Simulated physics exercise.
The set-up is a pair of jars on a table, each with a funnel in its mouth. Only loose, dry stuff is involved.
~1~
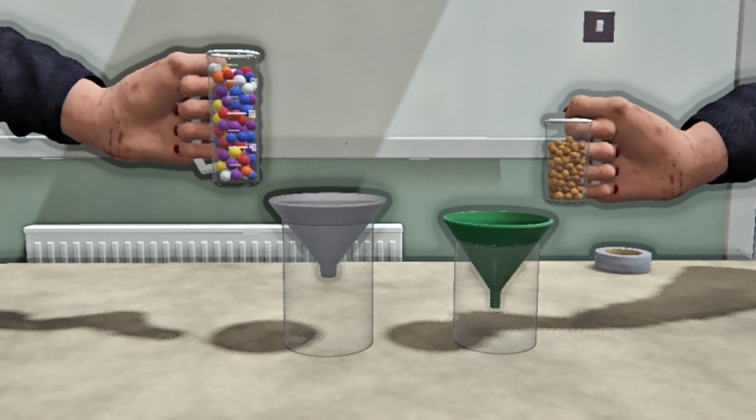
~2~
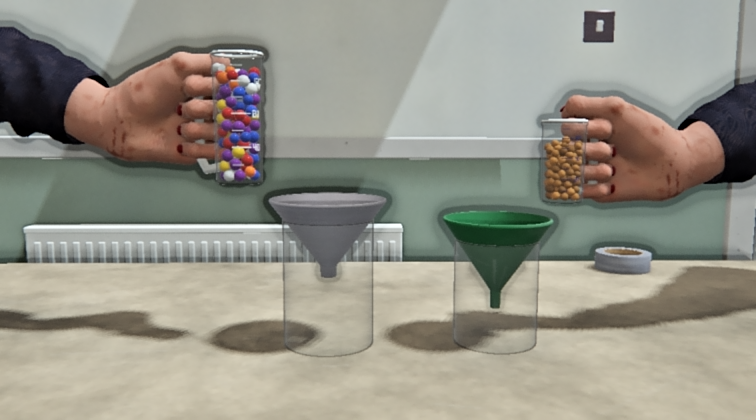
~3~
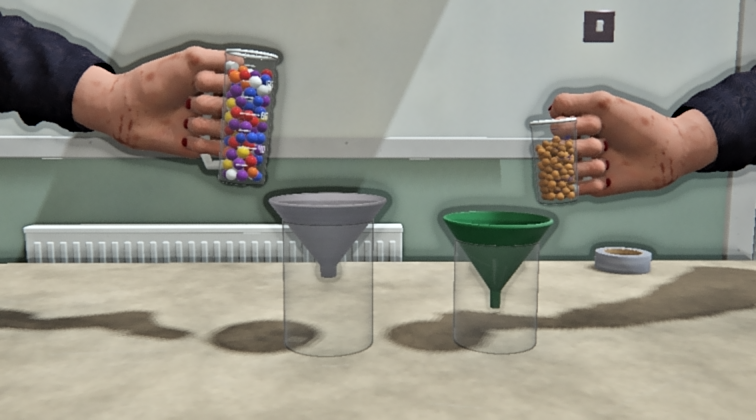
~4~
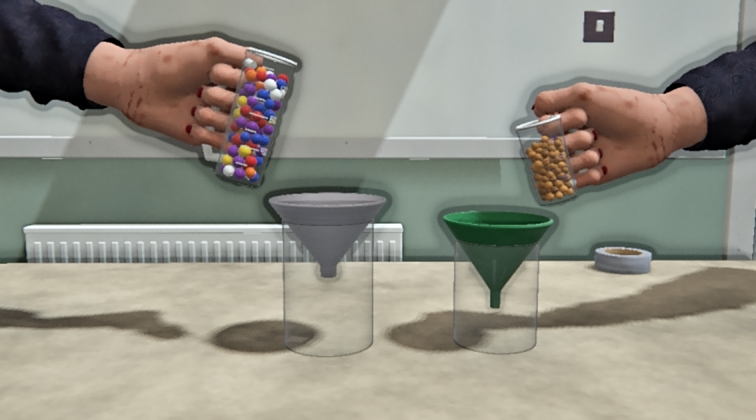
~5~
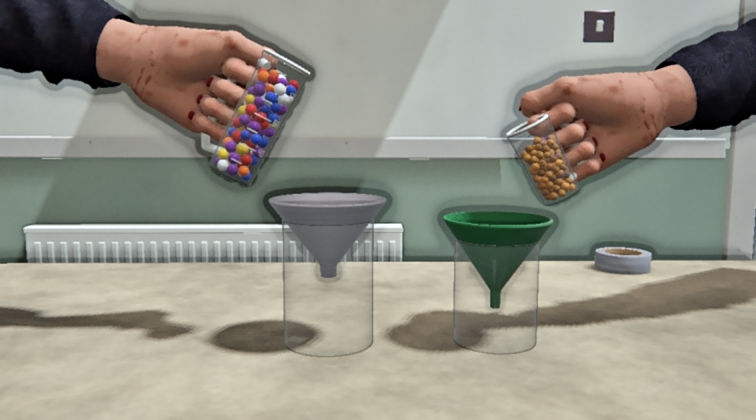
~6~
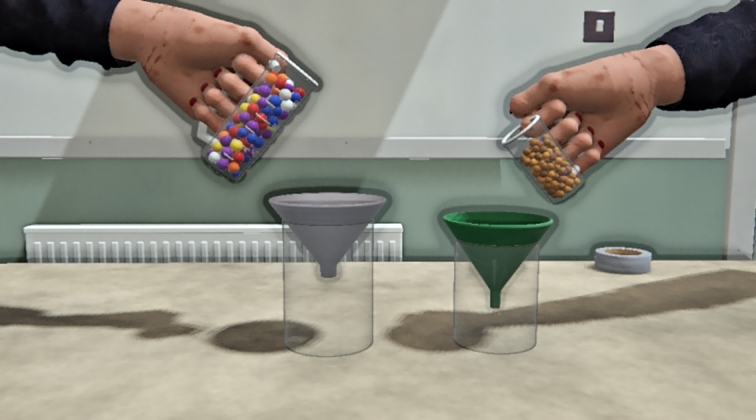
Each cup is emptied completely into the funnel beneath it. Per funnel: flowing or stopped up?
Left funnel: Gets stuck; right funnel: Gets stuck.
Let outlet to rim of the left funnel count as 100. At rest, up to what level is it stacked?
Roughly 90 percent.
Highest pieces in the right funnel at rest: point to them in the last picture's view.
Close to (481, 243).
Then, 0.49 s on from there, left, the whole lot still in the cup; right, the whole lot still in the cup.
Then, 0.91 s on from there, left, the bulk still in the cup, near a quarter in or over the funnel; right, all but a few still in the cup, only a few in or over the funnel.
Then, 1.28 s on from there, left, a little still in the cup, all but a few in or over the funnel, only a few down in the jar; right, near a quarter still in the cup, the bulk in or over the funnel.
In the end, left, all but a few stuck in the funnel, only a few down in the jar; right, the whole lot stuck in the funnel, none at all down in the jar.
